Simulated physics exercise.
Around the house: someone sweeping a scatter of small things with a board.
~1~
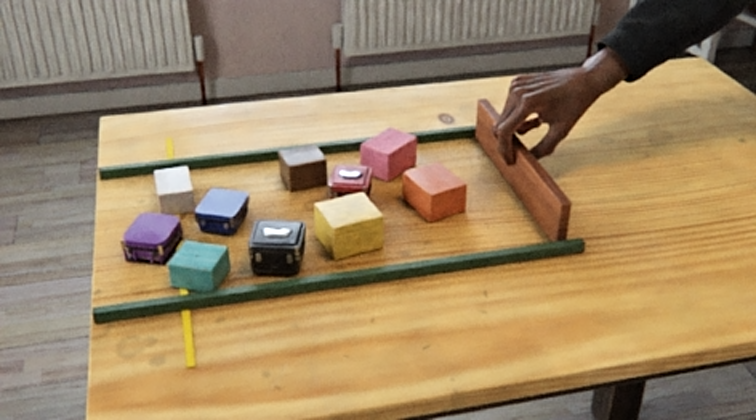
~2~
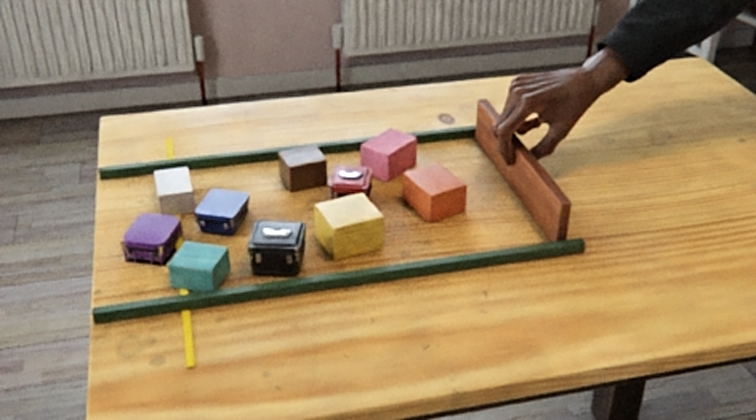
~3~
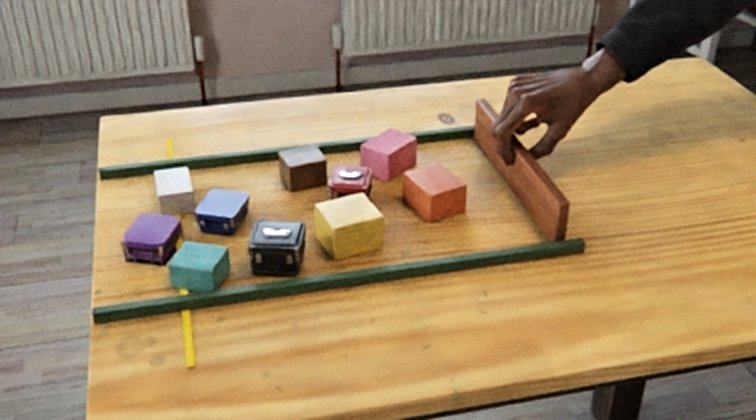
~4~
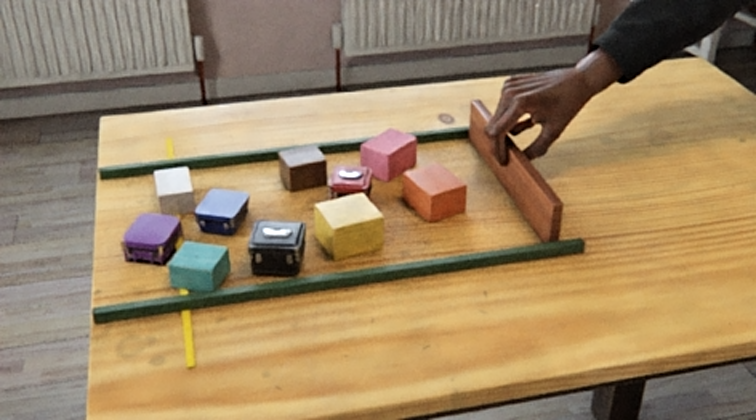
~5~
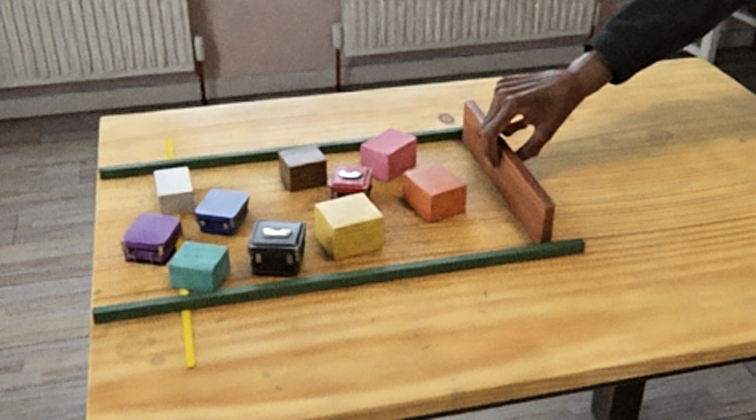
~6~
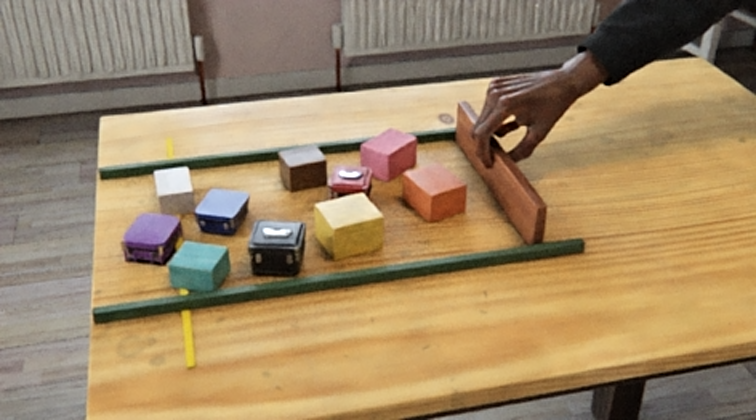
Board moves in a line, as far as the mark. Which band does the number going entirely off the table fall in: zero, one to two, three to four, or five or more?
It falls in the three to four band.
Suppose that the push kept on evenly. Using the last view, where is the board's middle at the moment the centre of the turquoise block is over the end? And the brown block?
The middle is at (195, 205) when it's the turquoise block, and at (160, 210) when it's the brown block.
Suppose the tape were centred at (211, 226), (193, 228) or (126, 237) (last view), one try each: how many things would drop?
In order, 1, 3 and 6.
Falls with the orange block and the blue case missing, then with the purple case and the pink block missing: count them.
Falls come to 2 the first time and 1 the other time.
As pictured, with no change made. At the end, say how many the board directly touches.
3 of them.
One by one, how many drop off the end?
Count of fallen: 4.
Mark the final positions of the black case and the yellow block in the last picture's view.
(120, 279), and the other (146, 247).
Early on, none off yet; purple case at rest near (153, 239); white block at rest near (174, 191); turquoise block at rest near (200, 267).
Finally, the number that fall off is three or four; lost, blue case, turquoise block, white block and purple case.
